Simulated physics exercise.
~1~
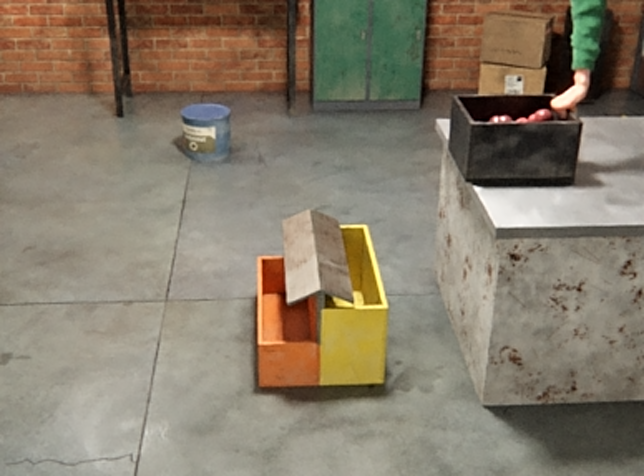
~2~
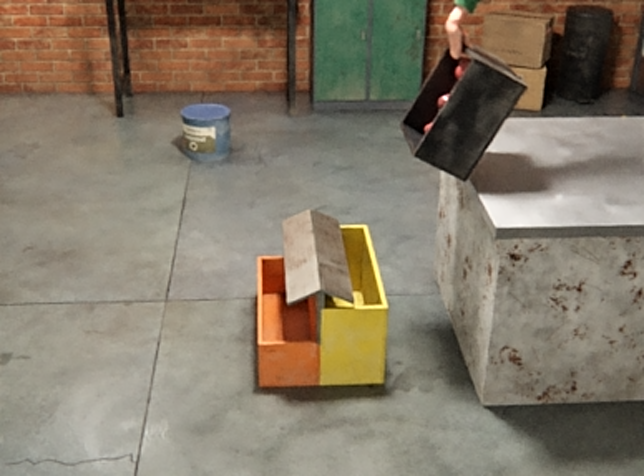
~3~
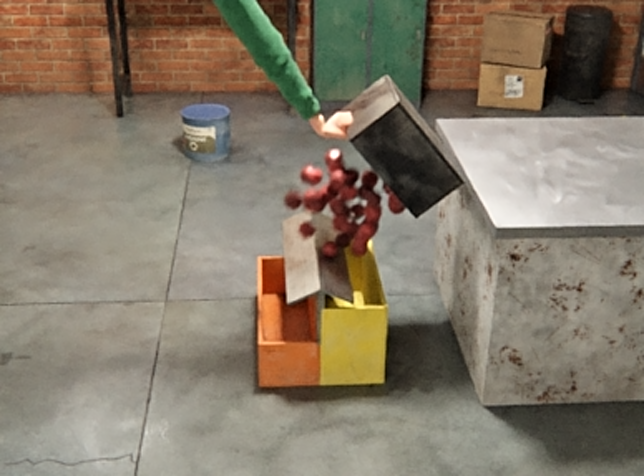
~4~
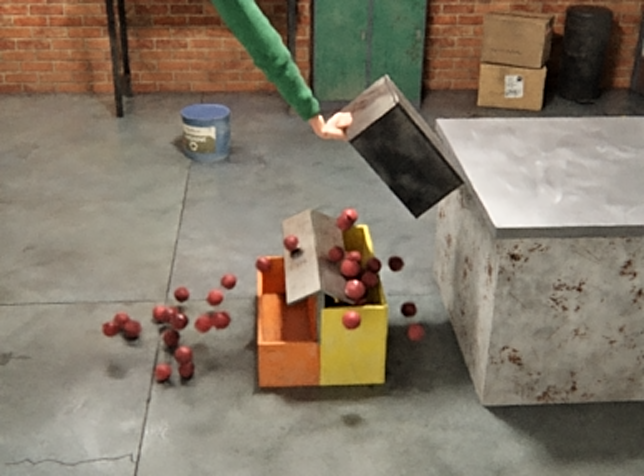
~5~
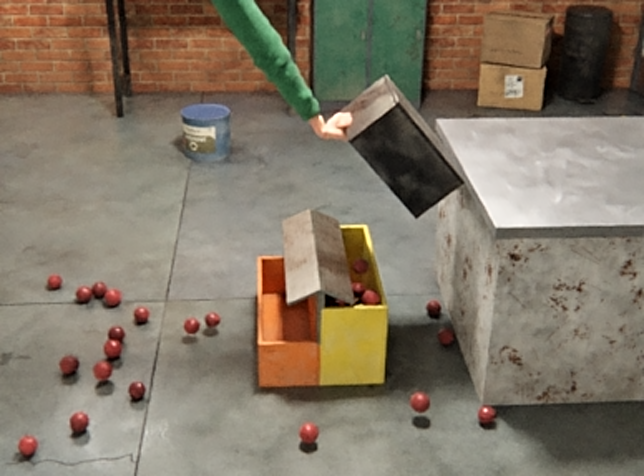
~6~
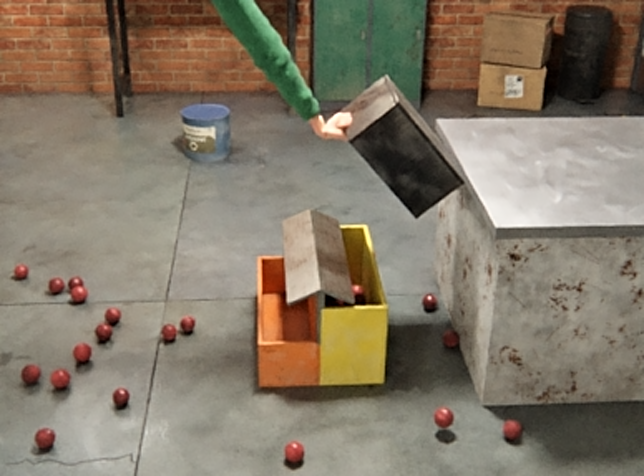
Dozens of red apples tumbled out of a black box that a green-sleeved arm lifted off the bench and tipped over; some landed in the yellow box, while many bounced past the orange one and scattered across the floor, mostly to the left.
